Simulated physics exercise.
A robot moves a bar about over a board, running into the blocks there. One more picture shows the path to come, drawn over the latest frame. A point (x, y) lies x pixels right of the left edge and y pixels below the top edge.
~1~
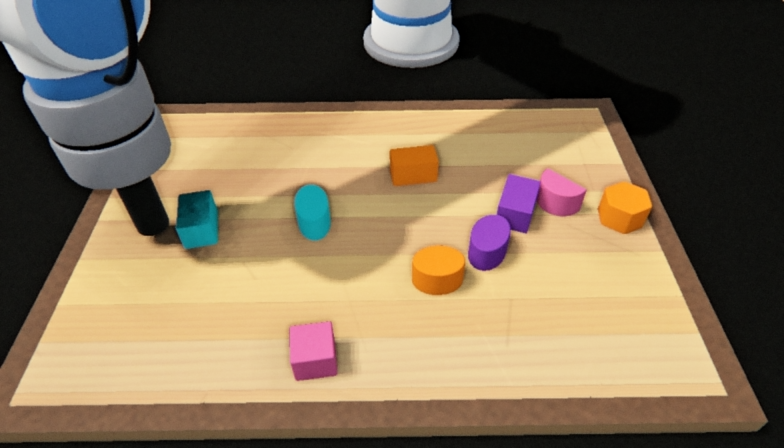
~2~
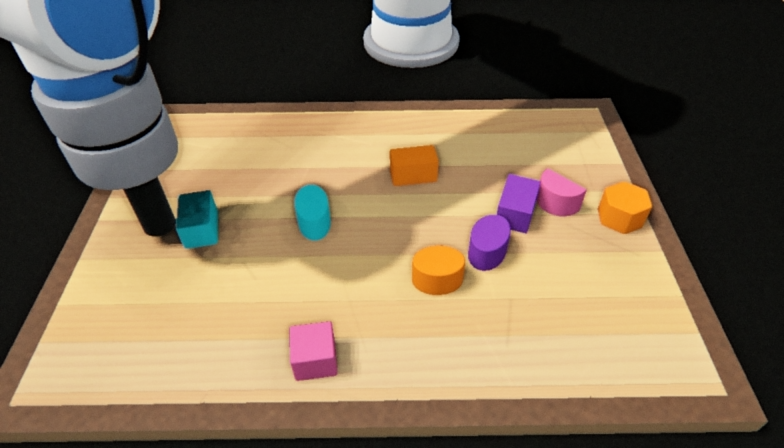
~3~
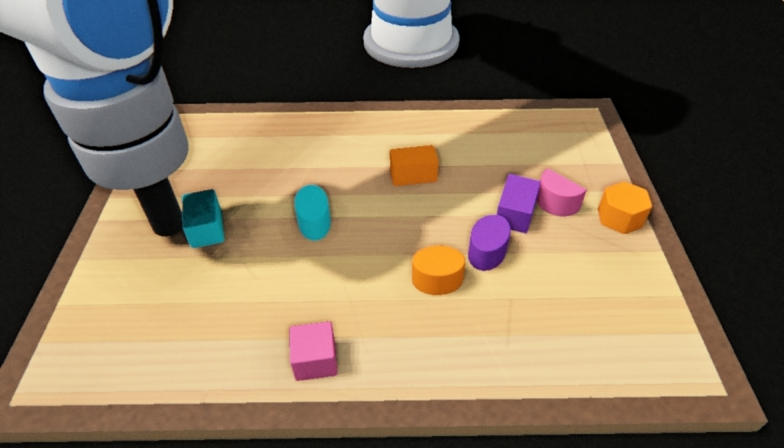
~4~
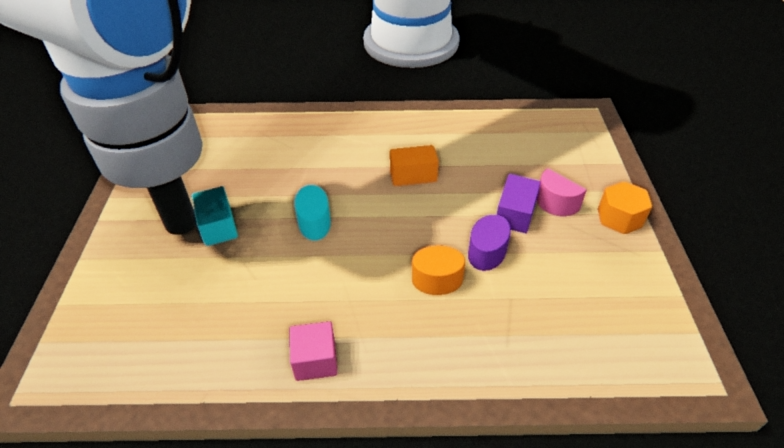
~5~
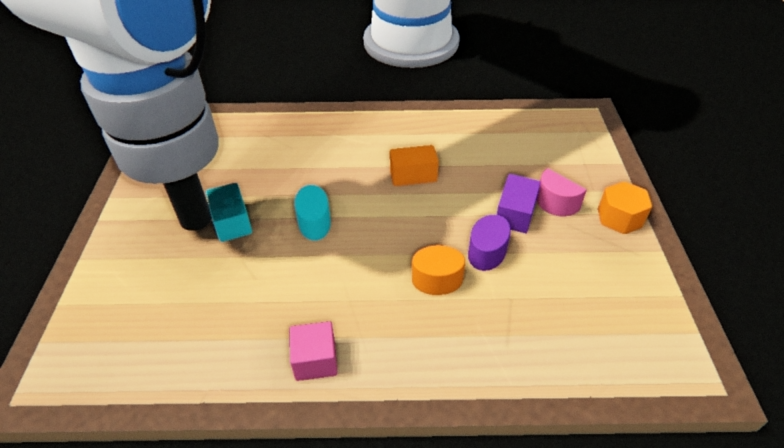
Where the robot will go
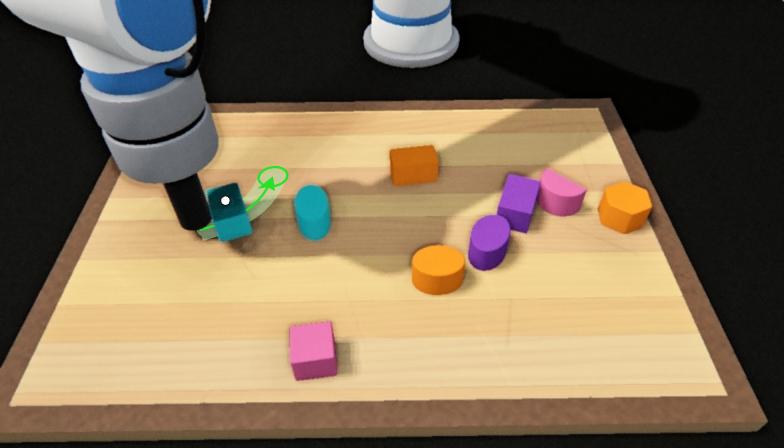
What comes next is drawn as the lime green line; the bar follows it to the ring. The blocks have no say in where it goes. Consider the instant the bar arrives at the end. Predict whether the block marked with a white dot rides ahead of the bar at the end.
Answer: Slipped away.
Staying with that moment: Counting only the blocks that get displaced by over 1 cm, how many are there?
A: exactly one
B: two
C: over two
Answer: A.
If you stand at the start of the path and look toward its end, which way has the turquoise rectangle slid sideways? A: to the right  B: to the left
My pick is A.
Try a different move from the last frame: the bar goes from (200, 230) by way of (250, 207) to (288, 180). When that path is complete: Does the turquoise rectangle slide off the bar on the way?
Answer: Yes.
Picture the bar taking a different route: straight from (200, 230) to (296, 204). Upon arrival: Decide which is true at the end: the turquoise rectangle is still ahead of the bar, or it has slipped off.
The bar still has the turquoise rectangle in front of it when the path ends.
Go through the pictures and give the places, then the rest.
The first frame shows bar's lower end at (153, 225); turquoise rectangle at (194, 208); turquoise oval at (311, 201).
The second frame shows bar at (160, 225); blocks still.
The third frame shows bar at (169, 225); turquoise rectangle at (199, 207).
The fourth frame shows bar at (181, 224); turquoise rectangle at (211, 205).
The fifth frame shows bar at (196, 220); turquoise rectangle at (225, 201); turquoise oval at (311, 201).
Drawn move, from (200, 230) by way of (234, 217) and (260, 198) to (273, 177); the dot is on the turquoise rectangle.
On the path given first. One third of the way, bar at (232, 207); turquoise rectangle at (261, 190).
Two thirds of the way, bar at (258, 188); turquoise rectangle at (286, 179), turned 40° clockwise.
At the end, bar at (271, 166); turquoise rectangle at (288, 179), turned 40° clockwise; turquoise oval still.
